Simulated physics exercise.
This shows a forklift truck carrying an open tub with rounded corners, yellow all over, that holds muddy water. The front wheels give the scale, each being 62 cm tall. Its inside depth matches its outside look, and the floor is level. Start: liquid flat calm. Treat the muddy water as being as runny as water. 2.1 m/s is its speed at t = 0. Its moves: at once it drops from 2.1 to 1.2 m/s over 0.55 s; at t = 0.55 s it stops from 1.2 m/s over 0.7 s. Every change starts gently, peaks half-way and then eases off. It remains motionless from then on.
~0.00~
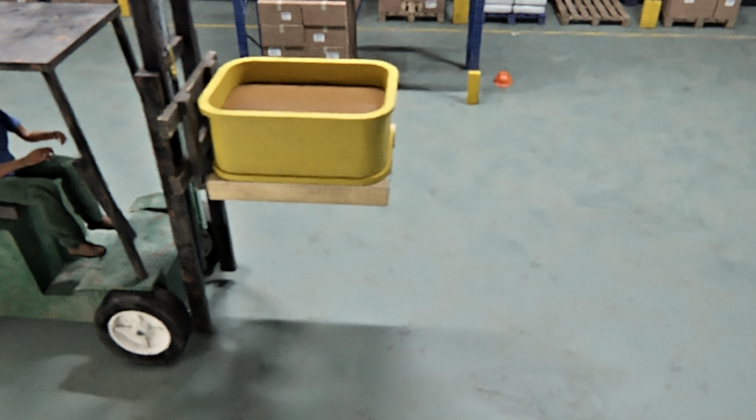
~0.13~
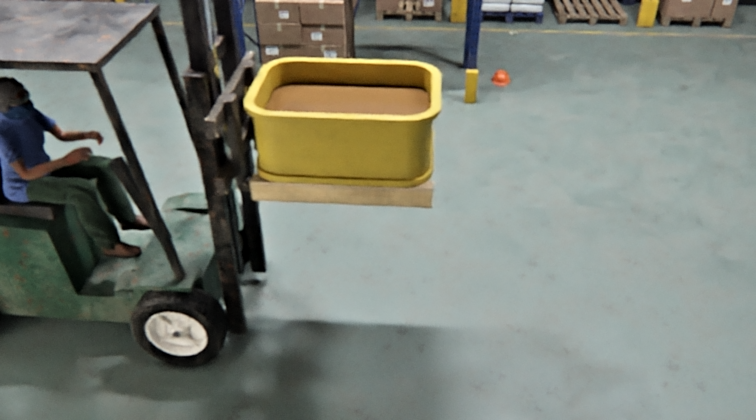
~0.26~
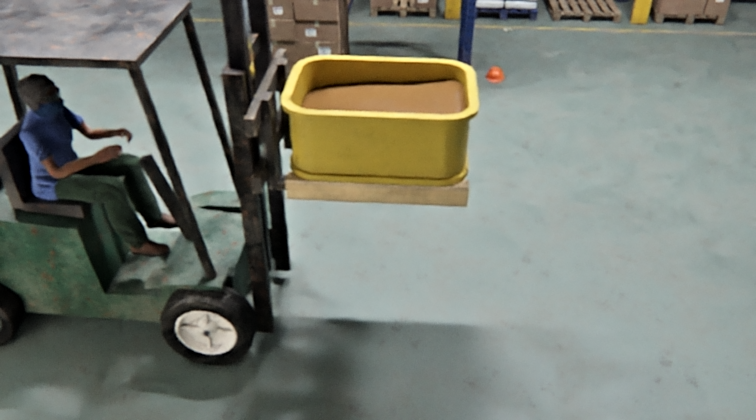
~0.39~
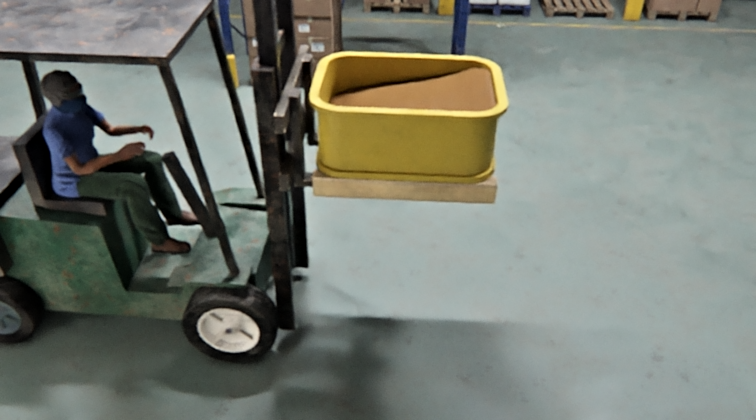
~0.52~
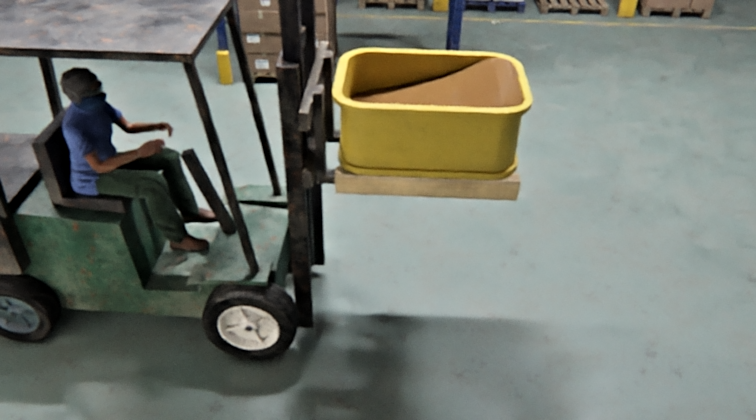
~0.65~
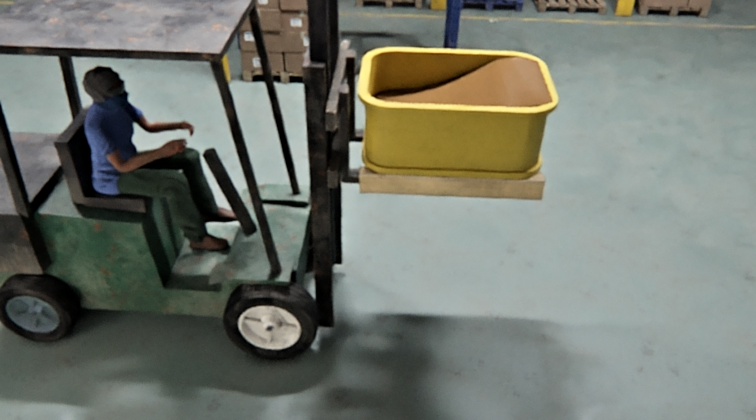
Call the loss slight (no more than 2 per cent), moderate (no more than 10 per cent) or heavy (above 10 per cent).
Slight.
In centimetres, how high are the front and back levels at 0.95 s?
Close to 36 cm at the front end and 14 cm at the back end.
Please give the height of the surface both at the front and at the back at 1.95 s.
Reading: About 20 cm in front, about 28 cm behind.
After 0.95 s the surface is 36 cm up at the front and 13 cm at the back; nothing has left.
After 1.45 s the surface is 25 cm up at the front and 30 cm at the back; nothing has left.
After 1.95 s the surface is 20 cm up at the front and 29 cm at the back; nothing has left.
After 4.24 s nothing has left.
